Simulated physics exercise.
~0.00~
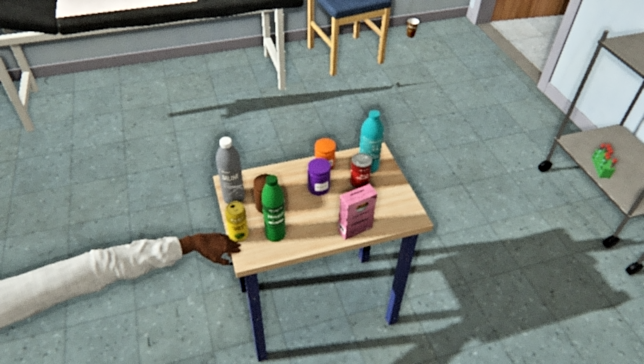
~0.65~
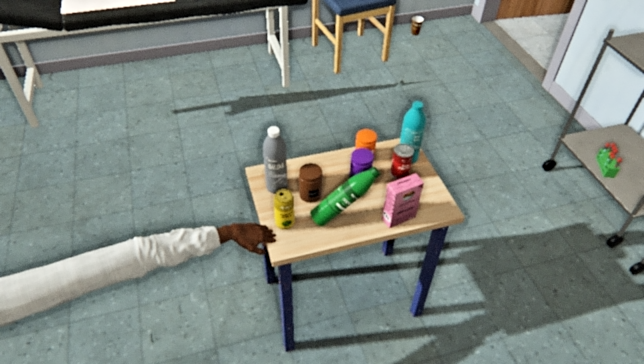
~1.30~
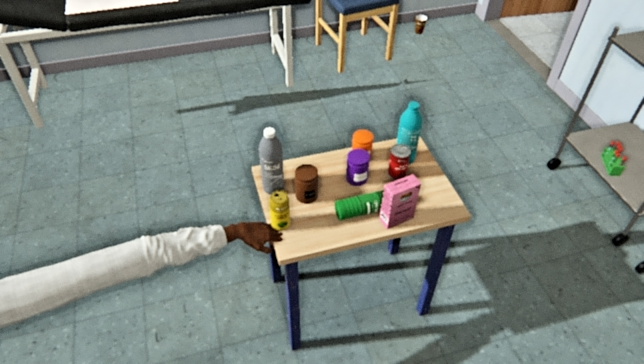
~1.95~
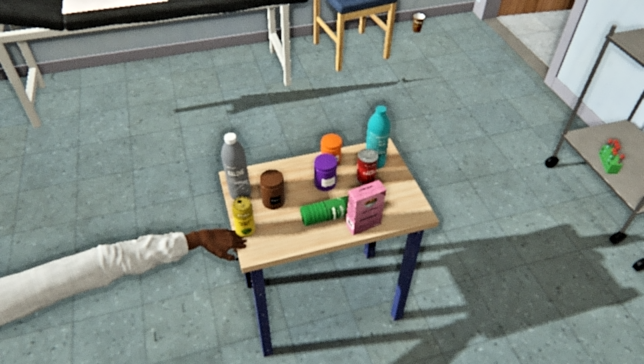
We see a hand at the left edge of a light work table crowded with containers as the table slides right, then back left; the green bottle topples onto its side and stays lying beside the pink packet, while the other containers remain standing.
